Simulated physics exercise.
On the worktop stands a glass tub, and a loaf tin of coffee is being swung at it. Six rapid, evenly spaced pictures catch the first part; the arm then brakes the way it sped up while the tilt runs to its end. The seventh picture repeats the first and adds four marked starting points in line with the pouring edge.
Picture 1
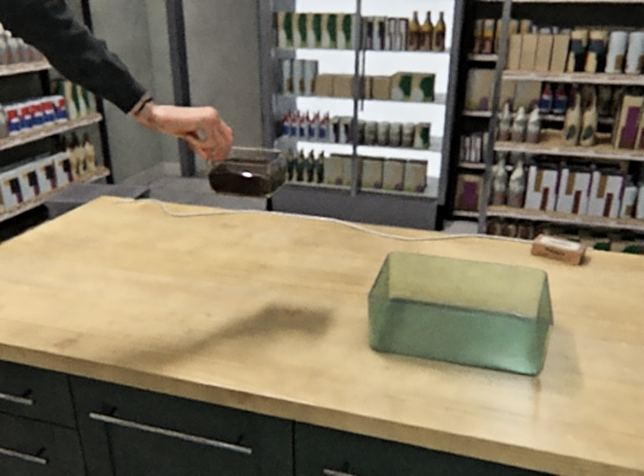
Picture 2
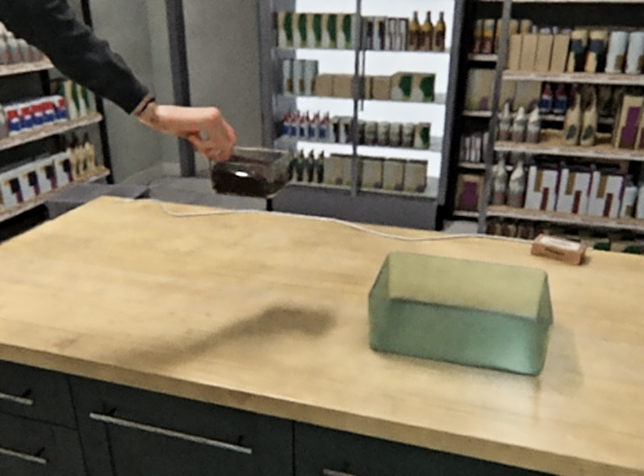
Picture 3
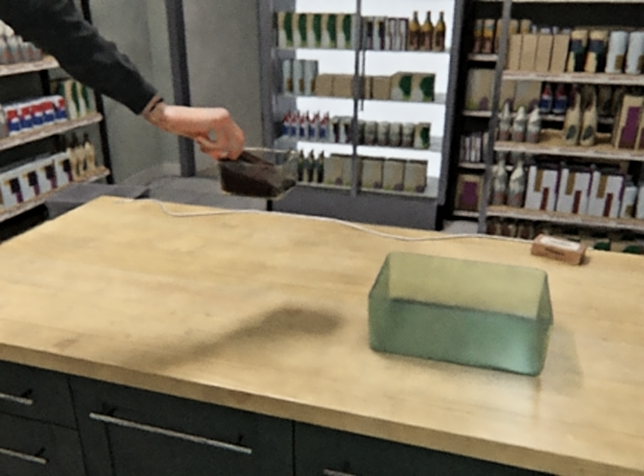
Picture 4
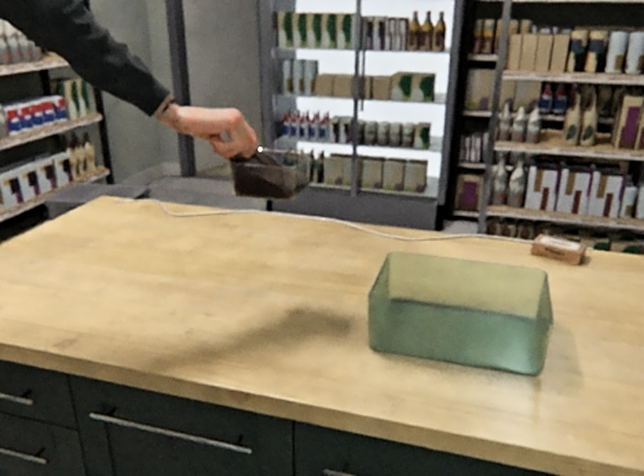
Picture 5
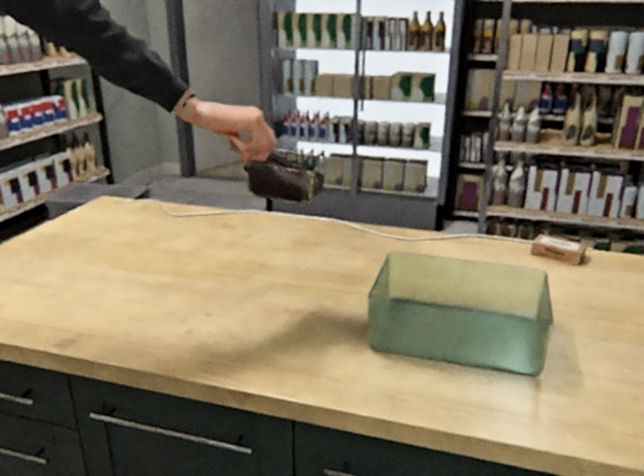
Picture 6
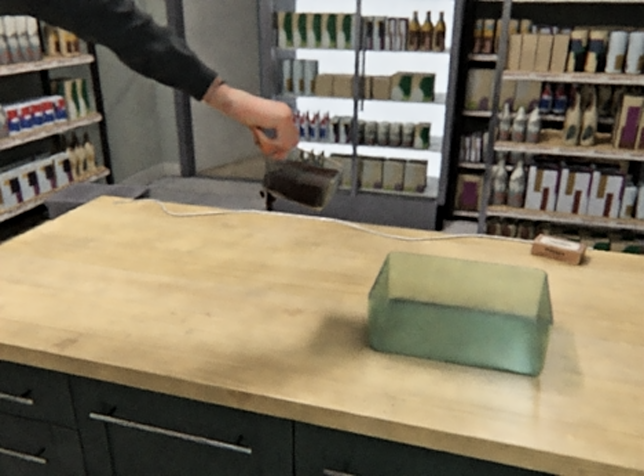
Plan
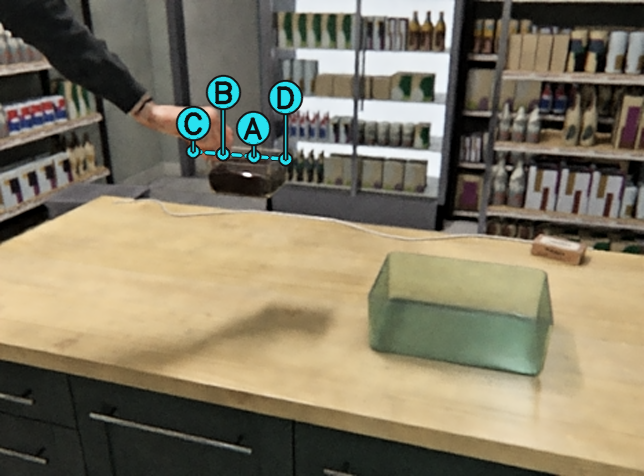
A hand carries a small container of dark coffee rightward above a worktop, gradually tilting it.
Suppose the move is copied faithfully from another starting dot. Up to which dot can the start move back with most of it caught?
A.
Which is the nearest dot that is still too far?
Here it is dot B.
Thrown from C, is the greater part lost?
Yes.
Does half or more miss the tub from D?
No, that is safe.
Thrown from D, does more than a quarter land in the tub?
Yes, clearly.
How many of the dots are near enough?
Two of them.
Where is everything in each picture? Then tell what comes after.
Upright, lip at (277, 158); tub from (368, 346) to (542, 375); nothing has left yet.
Upright, lip at (280, 158); nothing has left yet.
Upright, lip at (289, 159); nothing has left yet.
Upright, lip at (302, 160); coffee is over the rim, down to (238, 155).
Tipped about 5°, lip at (319, 164); coffee is over the rim, down to (251, 170).
Tipped about 16°, lip at (338, 173); coffee is over the rim, down to (269, 202).
On the marked copy, A at (253, 156); B at (223, 154); C at (193, 151); D at (285, 159).
With A, about 69 % lands in the tub, 27 % falls short and 4 % goes beside or beyond.
With B, about 22 % lands in the tub, 76 % falls short.
With C, about 0 % lands in the tub, 100 % falls short.
With D, about 86 % lands in the tub, 10 % falls short and 5 % goes beside or beyond.
